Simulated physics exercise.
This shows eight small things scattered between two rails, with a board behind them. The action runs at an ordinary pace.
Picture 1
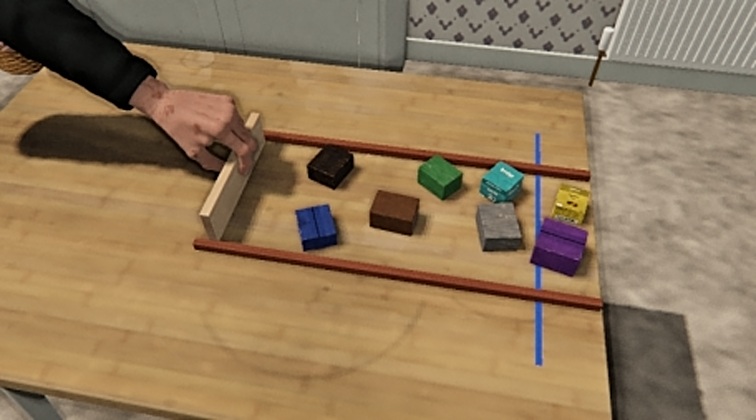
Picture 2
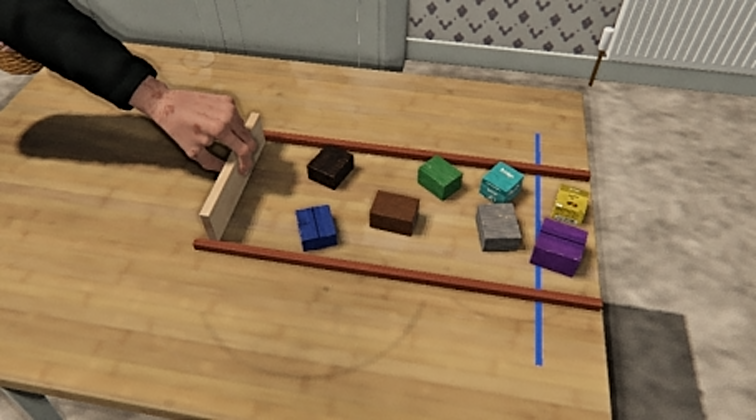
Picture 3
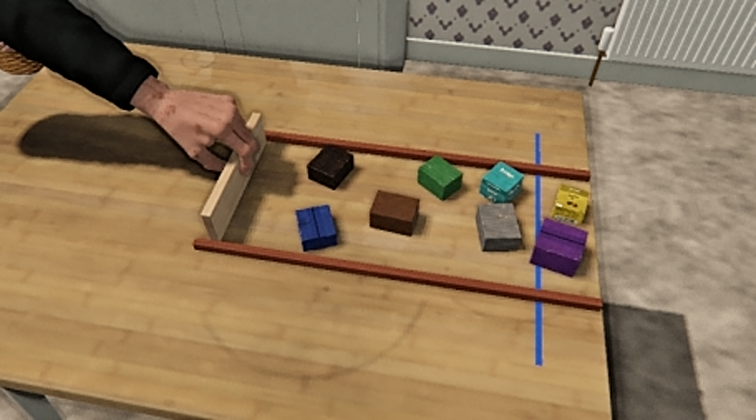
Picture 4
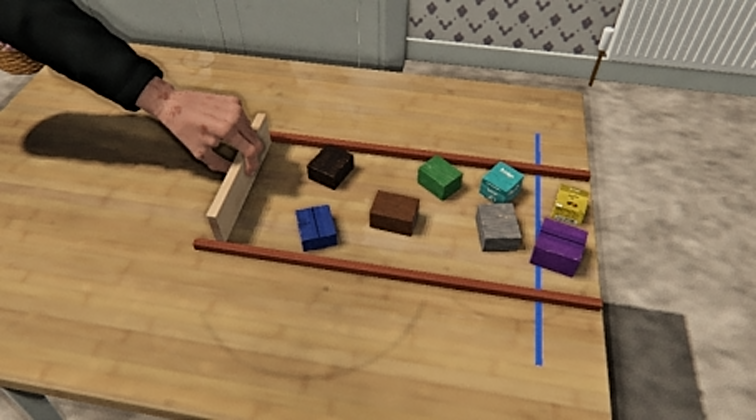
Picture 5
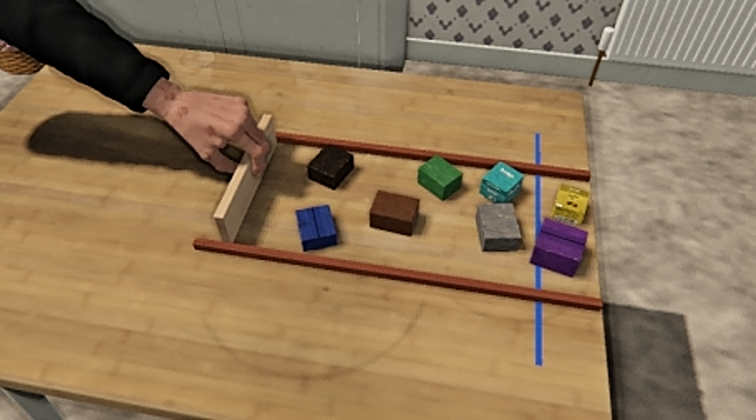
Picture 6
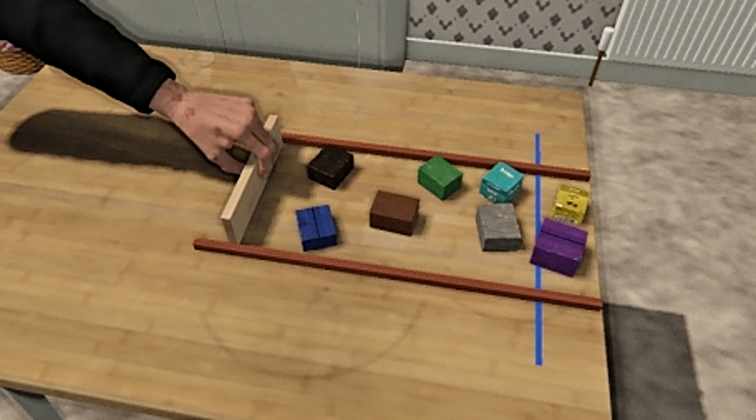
Hand sliding a wooden board slightly right between two rails on a table, eight scattered coloured blocks staying still before it.
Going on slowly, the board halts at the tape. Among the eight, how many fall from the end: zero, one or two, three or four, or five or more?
I expect the edge to claim three or four.
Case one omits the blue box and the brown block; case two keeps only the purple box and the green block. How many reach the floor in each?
First try: 2 fallen; other try: 2.
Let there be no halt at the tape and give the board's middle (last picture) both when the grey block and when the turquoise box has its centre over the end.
The middle is at (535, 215) when it's the grey block, and at (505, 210) when it's the turquoise box.
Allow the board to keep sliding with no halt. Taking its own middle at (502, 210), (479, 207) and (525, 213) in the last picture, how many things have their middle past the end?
Over the end: 2, 1, 3.
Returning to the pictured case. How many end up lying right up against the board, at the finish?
In contact: 3.
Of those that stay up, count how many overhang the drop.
It's 1.
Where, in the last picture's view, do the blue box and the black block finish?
Same order as the question: First (558, 268), second (556, 193).
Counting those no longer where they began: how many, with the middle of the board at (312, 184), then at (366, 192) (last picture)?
At the one place 2, at the other 2.
Early on, none off yet; yellow box at rest near (570, 205); purple box at rest near (559, 247); turquoise box at rest near (502, 185).
Finally, the number that fall off is three or four; lost, grey block, turquoise box, purple box and yellow box.
